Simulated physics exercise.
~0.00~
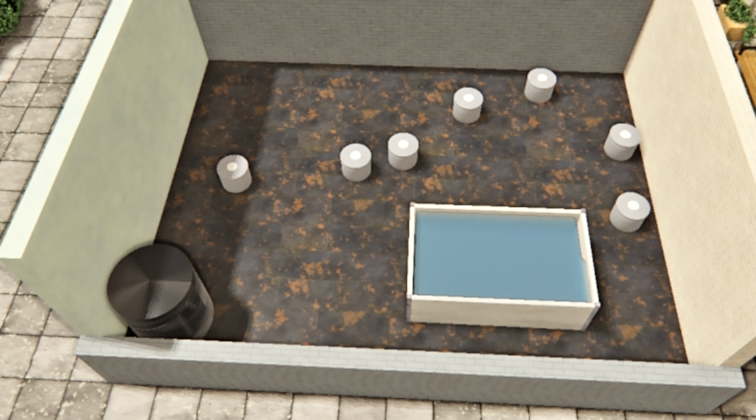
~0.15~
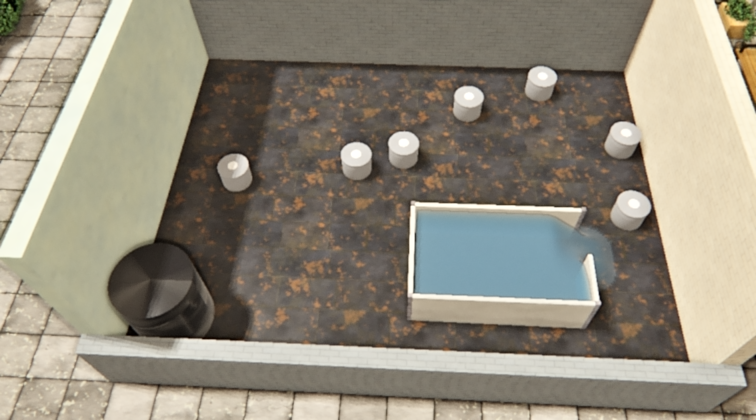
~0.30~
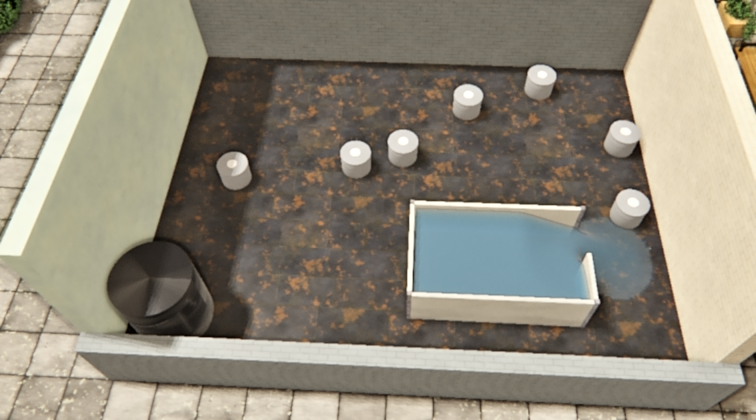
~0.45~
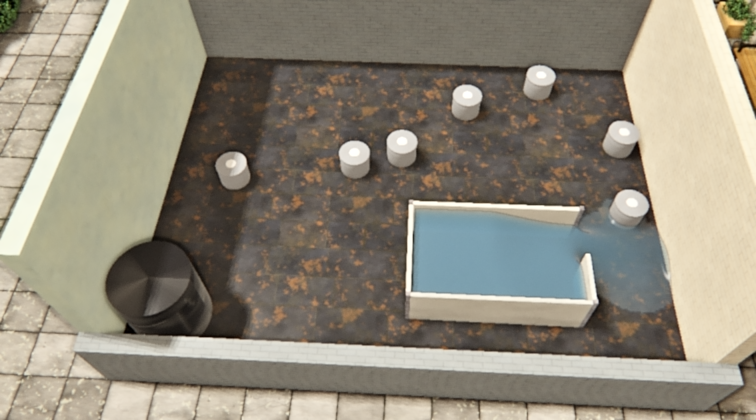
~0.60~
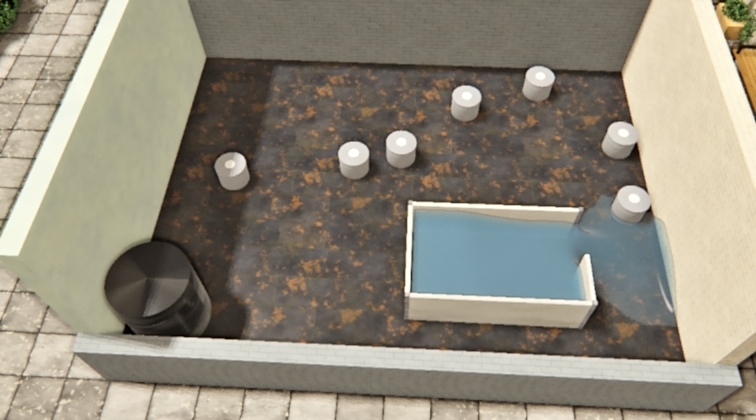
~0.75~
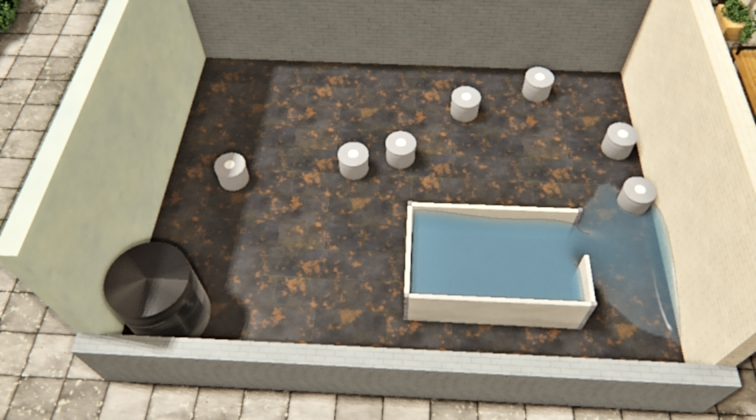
A cream-walled rectangular tank of blue water dominates the lower right of a walled service yard, seen from above. Seven small white tubs are scattered across the dark, rust-mottled floor, with a large black barrel at lower left, between pale side walls. An opening appears in the tank's right side, water spreads to the right-hand wall, and the nearest tub shifts slightly up and right, while the others stay put.
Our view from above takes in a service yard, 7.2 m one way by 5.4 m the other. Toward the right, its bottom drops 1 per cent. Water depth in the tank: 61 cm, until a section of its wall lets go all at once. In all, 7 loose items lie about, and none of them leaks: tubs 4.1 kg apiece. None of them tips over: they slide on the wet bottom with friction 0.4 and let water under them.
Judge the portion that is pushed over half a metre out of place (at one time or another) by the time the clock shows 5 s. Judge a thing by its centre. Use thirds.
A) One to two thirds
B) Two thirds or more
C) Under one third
A, one to two thirds.
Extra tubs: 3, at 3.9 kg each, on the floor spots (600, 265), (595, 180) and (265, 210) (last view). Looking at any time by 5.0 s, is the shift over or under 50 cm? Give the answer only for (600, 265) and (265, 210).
First exceeds it, then falls shy.
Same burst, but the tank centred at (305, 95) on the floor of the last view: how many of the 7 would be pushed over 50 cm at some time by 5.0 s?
So the tally would be 4.
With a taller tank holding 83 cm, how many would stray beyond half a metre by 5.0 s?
The count would be 4.
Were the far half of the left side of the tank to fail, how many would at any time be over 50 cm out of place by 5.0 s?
You'd get 2 in that case.
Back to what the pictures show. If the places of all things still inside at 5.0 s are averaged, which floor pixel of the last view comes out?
About (355, 133).
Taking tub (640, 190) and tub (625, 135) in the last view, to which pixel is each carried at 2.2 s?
Somewhere around (549, 93) and (561, 64).
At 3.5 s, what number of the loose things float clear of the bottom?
I get 2.
After 1.1 s 1 of 7 are over 50 cm from their spots; 1 afloat.
After 2.2 s 2 of 7 are over 50 cm from their spots; 0 afloat.
After 3.5 s 3 of 7 are over 50 cm from their spots; 2 afloat.
After 5.0 s 4 of 7 are over 50 cm from their spots, and 4 have been at some point; 1 afloat.
